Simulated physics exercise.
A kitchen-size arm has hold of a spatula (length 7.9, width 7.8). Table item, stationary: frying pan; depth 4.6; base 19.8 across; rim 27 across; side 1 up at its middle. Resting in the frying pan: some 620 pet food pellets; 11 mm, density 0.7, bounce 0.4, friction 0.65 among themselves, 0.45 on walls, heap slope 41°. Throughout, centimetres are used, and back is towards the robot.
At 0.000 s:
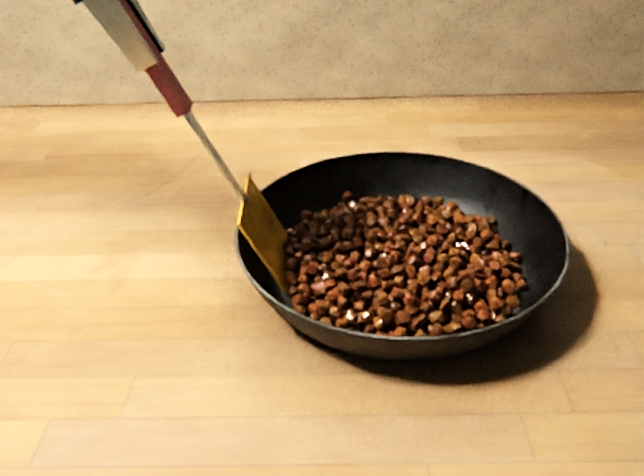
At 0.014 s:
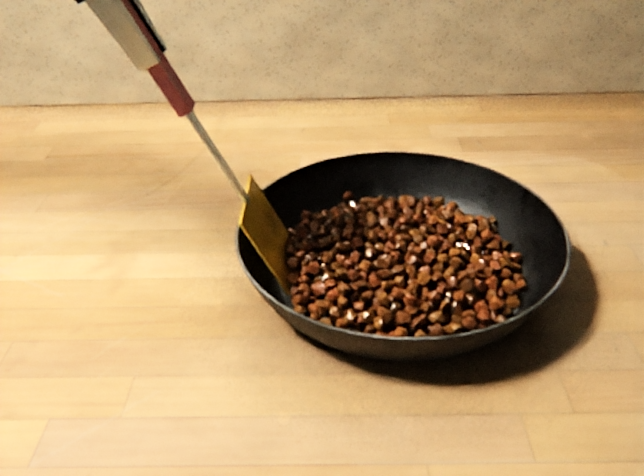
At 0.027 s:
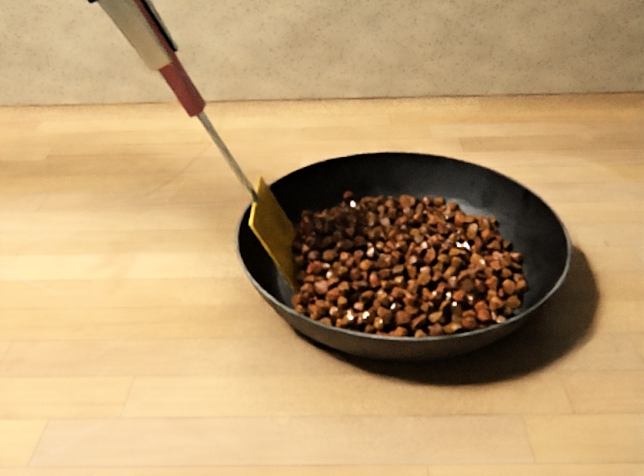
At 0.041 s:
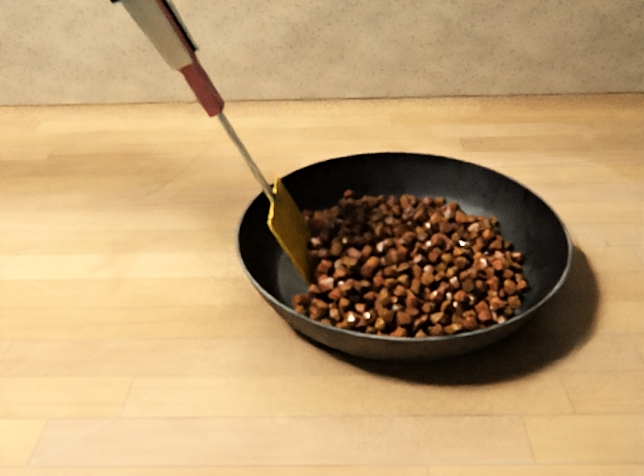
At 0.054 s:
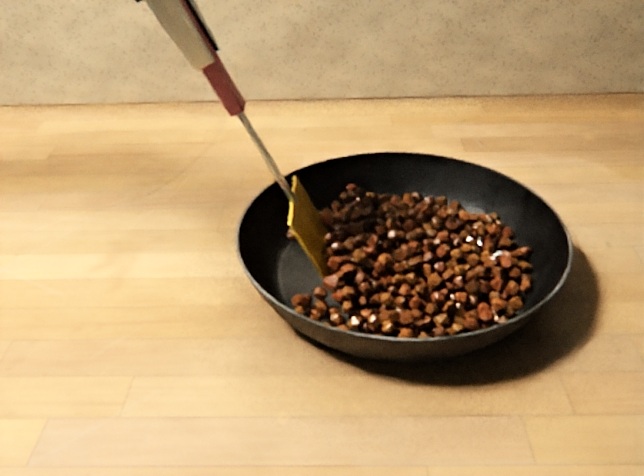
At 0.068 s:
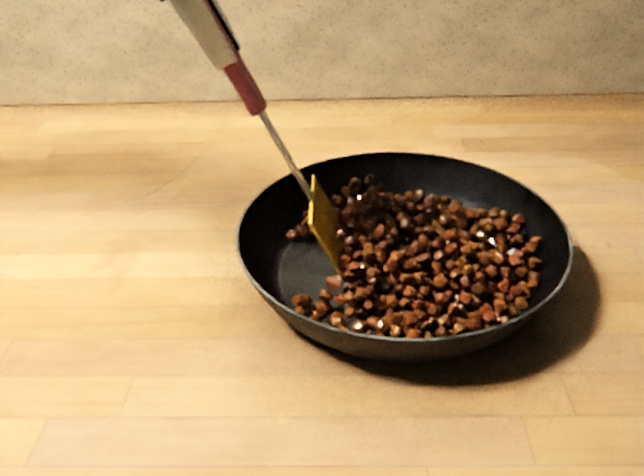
On a light wooden surface, a gripped spatula with a yellow blade starts at the left side of a dark frying pan of brown pellets, then moves right, pushing the nearest pellets along and exposing bare pan behind it.
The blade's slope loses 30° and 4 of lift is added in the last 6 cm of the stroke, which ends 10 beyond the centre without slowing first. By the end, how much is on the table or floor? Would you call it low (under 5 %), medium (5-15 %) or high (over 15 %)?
I would call it high.
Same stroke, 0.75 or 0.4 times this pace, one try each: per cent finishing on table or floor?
About 20 and 10 per cent.
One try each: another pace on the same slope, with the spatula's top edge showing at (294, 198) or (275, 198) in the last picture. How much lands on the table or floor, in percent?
About 20 and 15 percent.
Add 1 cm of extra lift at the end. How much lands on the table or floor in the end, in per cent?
You'd expect near 25 percent of it there.
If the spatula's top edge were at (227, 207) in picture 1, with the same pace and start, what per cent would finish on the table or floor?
I'd estimate around 25 per cent.
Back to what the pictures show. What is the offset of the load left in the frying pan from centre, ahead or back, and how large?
I'd put it at roughly 4.5 cm toward the front.
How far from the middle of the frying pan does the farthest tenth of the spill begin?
That works out to near 40 cm.
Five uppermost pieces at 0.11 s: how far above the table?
Around 8 cm above the table.
After 0.11 s, sloping 65°, highest piece 10 above the table; 623 in the frying pan, 1 on the blade or in flight.
After 0.15 s, sloping 58°, highest piece 11 above the table; 621 in the frying pan, 3 on the blade or in flight.
After 0.37 s, sloping 35°, highest piece 14 above the table; 454 in the frying pan, 82 on the table or floor, 88 on the blade or in flight.
After 1.42 s, sloping 35°, highest piece 5 above the table; 454 in the frying pan, 170 on the table or floor.
In the end, 454 in the frying pan, 170 on the table or floor. That is 27 % on the table or floor.
